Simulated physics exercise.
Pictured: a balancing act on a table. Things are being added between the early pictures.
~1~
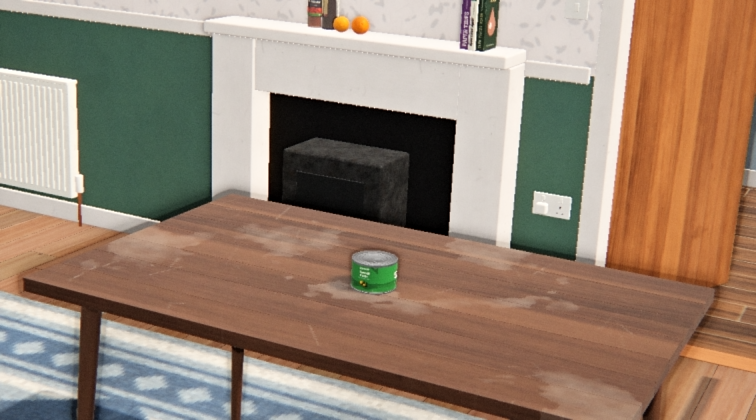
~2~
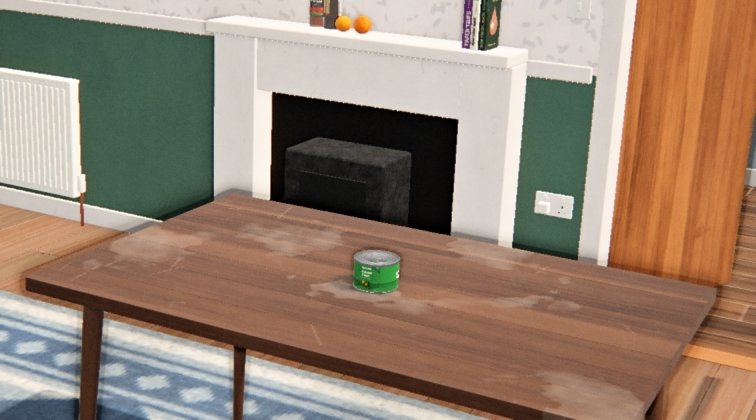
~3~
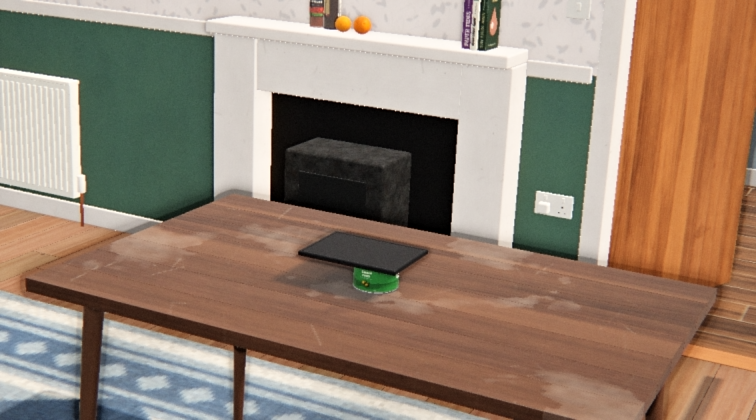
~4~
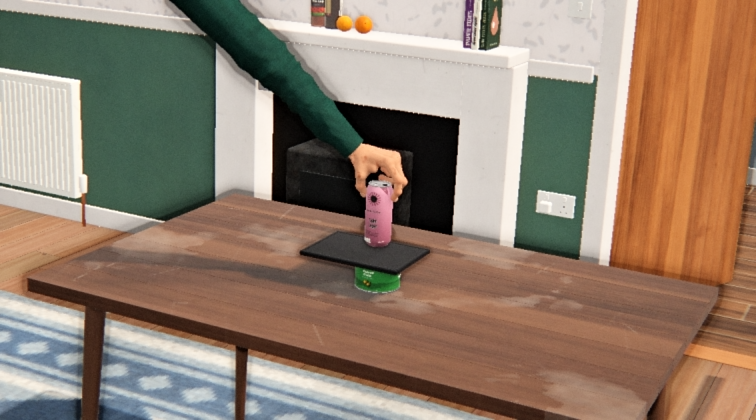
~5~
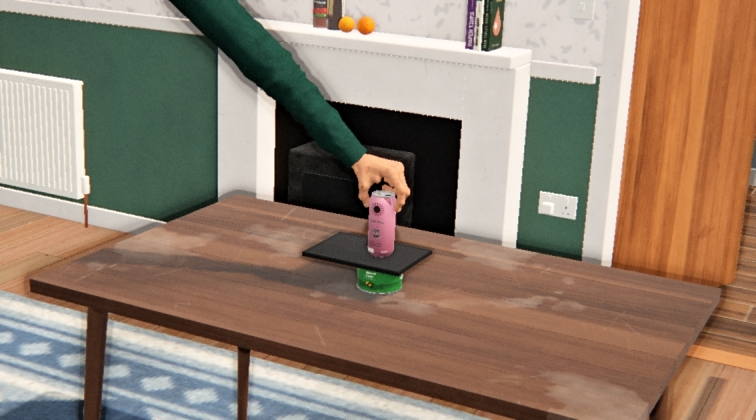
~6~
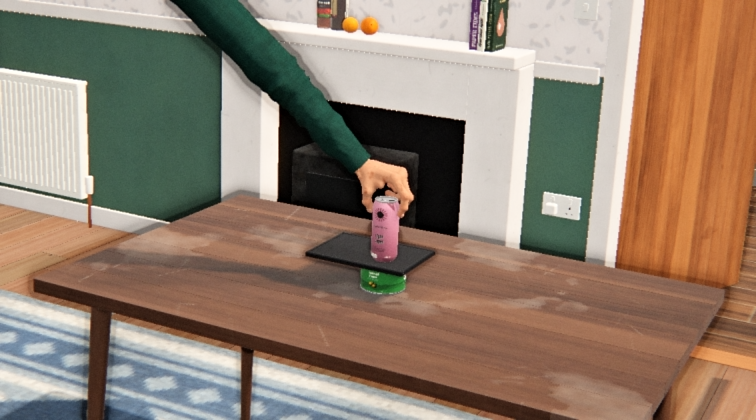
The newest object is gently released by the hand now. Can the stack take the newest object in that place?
Nice try - it stays together just fine.
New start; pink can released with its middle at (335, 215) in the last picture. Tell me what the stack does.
Outcome: Collapse.
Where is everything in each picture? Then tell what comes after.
In the first picture, the last thing is not in view yet; green tub (374, 272).
In the second picture, the last thing is not in view yet; green tub (376, 272).
In the third picture, the last thing is not in view yet.
The fourth picture shows still above its spot; pink can (379, 214).
The fifth picture shows still above its spot; pink can (382, 224).
The sixth picture shows set down, still held; pink can (385, 230).
Then, 0.20 s on from there, no change.
Then, 0.40 s on from there, pink can resting near (385, 230).
In the end, all 3 unmoved. At the end, from the last picture's camera, pink can near (385, 230). The stack keeps its balance.
